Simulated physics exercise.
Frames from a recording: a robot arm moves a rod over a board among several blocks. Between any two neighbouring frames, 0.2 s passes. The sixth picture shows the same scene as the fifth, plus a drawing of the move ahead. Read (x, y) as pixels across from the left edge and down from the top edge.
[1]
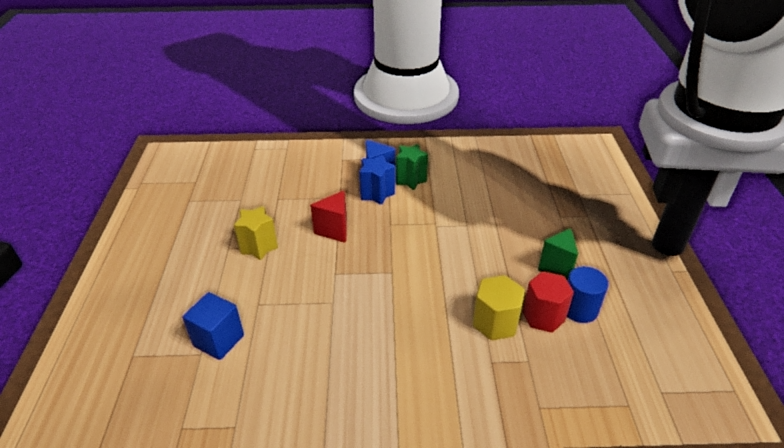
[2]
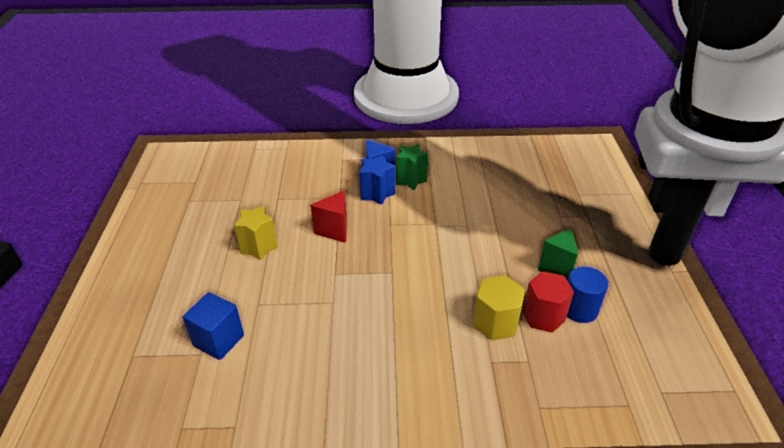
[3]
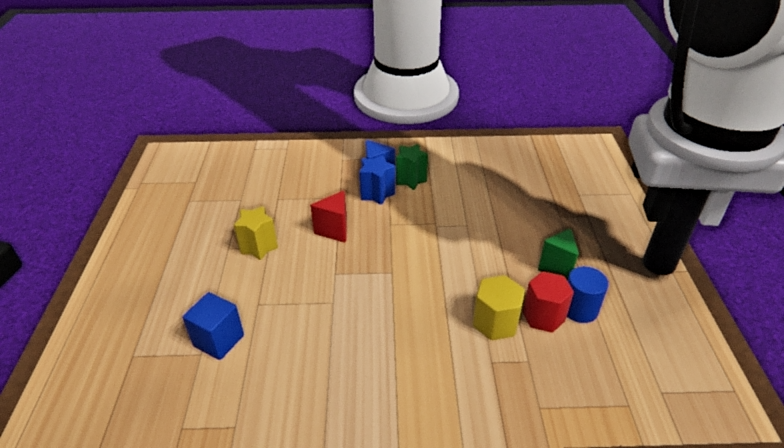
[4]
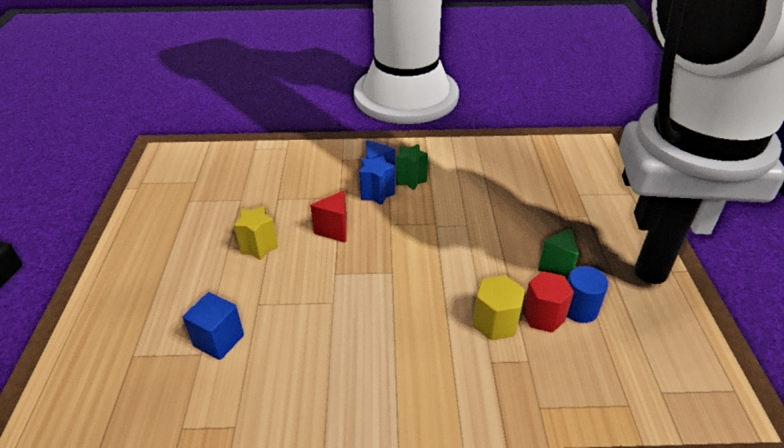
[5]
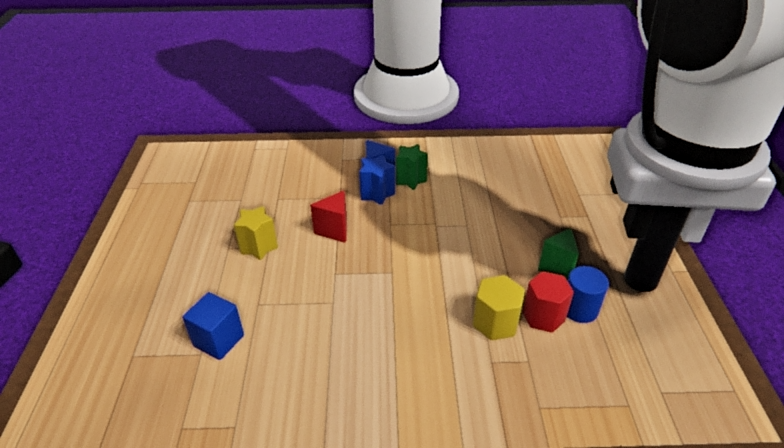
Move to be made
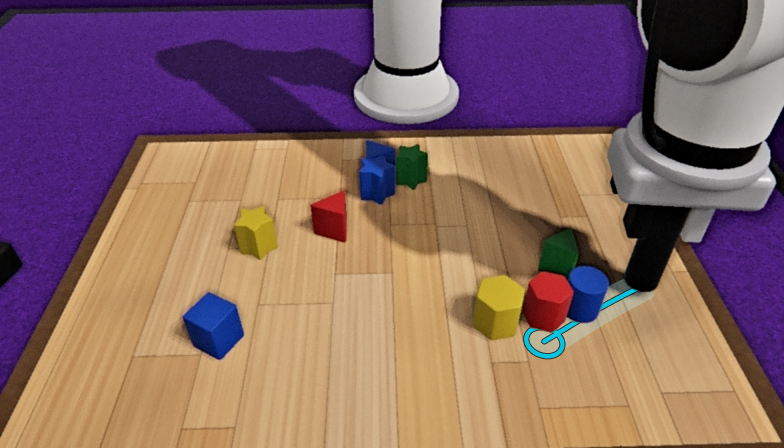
Robot arm sliding its black rod slightly left and nearer across a wooden board, beside colourful blocks that stay still.
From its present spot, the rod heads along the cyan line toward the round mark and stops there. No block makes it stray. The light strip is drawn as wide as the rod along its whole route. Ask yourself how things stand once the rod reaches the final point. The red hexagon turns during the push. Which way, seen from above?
Viewed from above: Clockwise.
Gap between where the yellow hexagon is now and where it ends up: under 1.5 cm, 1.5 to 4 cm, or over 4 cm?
My answer is that it shifts over 4 cm.
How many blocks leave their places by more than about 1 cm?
It moves three or more blocks.
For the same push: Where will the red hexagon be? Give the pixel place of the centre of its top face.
I predict (473, 289).
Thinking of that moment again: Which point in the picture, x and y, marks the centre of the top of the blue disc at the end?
Its top centre lands on (513, 303).
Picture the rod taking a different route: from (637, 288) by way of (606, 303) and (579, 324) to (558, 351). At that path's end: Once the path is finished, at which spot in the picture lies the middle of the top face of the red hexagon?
I think it will end close to (491, 289).
Drawn move, straight from (637, 288) to (544, 341).
The first path, step by step. One third of the way, rod at (610, 296); red hexagon at (547, 287); blue disc at (583, 281).
Two thirds of the way, rod at (578, 315); yellow hexagon at (465, 294), turned 10° anticlockwise; red hexagon at (507, 291), turned 20° clockwise; blue disc at (548, 294).
At the end, rod at (546, 334); yellow hexagon at (430, 292), turned 15° anticlockwise; red hexagon at (473, 289), turned 25° clockwise; green three-sided block still; blue disc at (513, 303).
